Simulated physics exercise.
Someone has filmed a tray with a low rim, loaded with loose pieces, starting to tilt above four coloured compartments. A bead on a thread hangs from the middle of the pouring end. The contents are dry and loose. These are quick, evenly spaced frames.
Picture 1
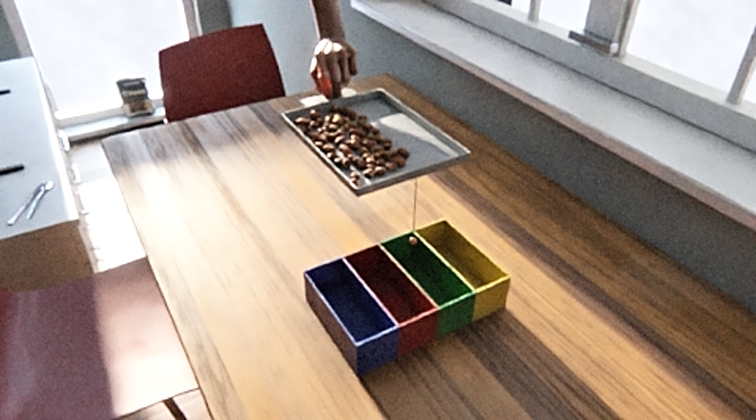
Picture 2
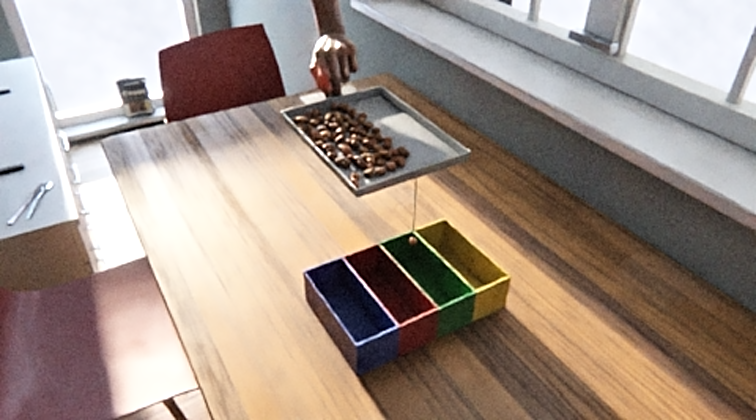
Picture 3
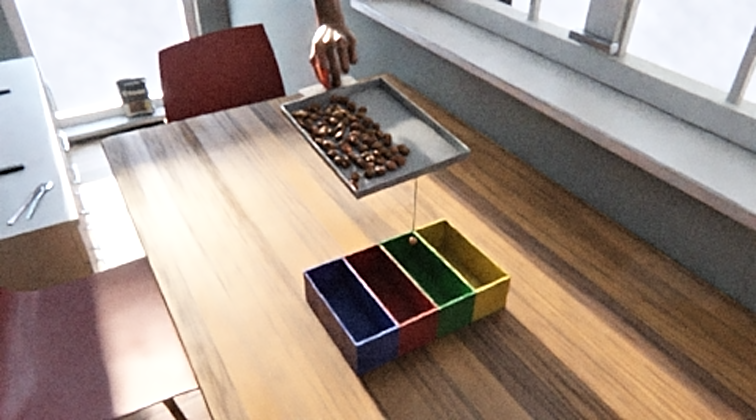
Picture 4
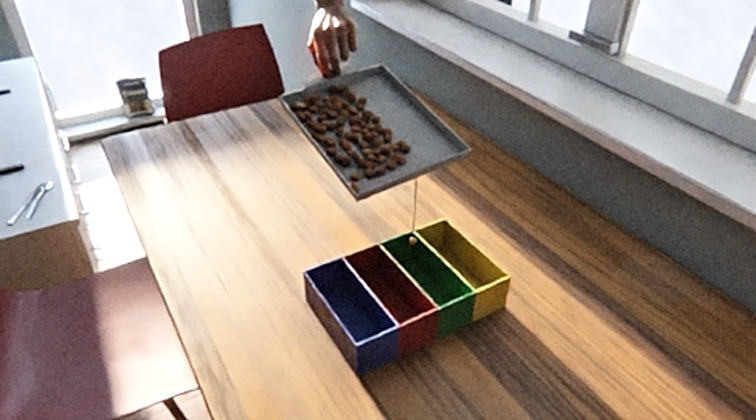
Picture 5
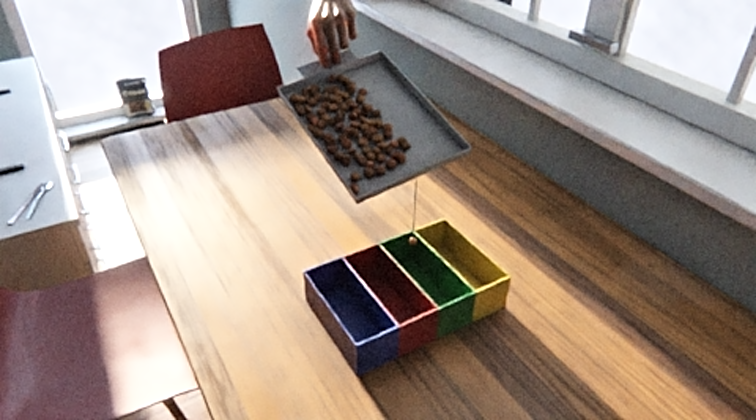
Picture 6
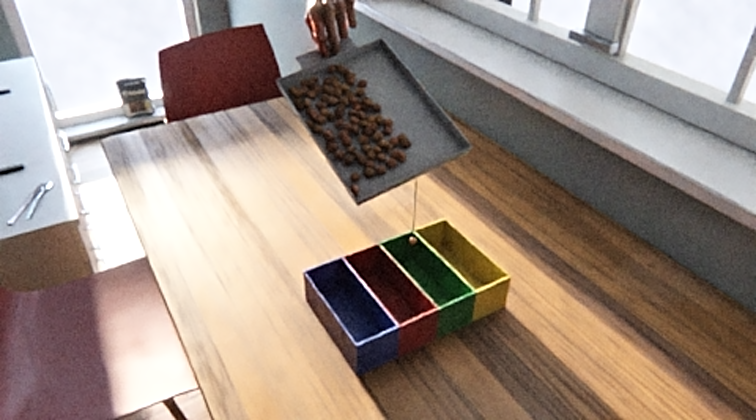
A gray low-rimmed tray holding a heap of small brown pieces hovers over a wooden table in a bright room by windows, seen from above at an angle. Below it sits a box with blue, red, green and yellow compartments from left to right, a bead hanging above, and dark red chairs at left. A hand behind gradually raises the tray's far end, tilting it toward its lower left corner, while the camera stays still.
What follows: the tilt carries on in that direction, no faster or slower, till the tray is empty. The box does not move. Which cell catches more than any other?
The red one ends fullest.
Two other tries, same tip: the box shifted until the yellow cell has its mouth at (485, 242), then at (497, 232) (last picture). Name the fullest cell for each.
The first try: The cell in blue. The second: The blue cell.
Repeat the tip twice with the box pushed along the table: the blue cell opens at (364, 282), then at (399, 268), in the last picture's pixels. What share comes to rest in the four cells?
In turn 100 and 30 in a hundred.
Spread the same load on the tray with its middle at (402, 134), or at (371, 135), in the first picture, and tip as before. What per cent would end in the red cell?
Near 60 % and 70 %.
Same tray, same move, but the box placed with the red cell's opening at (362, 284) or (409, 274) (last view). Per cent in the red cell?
Near 70 % and 30 %.
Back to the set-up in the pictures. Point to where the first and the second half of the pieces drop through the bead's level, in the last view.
At about (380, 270), then at (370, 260).
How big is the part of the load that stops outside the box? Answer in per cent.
It comes to 0 per cent or so.
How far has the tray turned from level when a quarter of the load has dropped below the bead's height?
Around 85° of tilt.
Just after the last frame, tray tipped steeply; almost all on the tray; about a tenth falling or outside the box.
A moment on, tray tipped past a quarter turn; about a tenth on the tray; roughly two thirds in the red cell; roughly a quarter in the blue cell; just a few in the green cell; about a tenth falling or outside the box.
Further on, tray tipped past a quarter turn; the larger part in the red cell; roughly a quarter in the blue cell; just a few in the green cell.
When it is over, tray tipped past a quarter turn; the larger part in the red cell; roughly a quarter in the blue cell; just a few in the green cell; not one in the yellow cell.
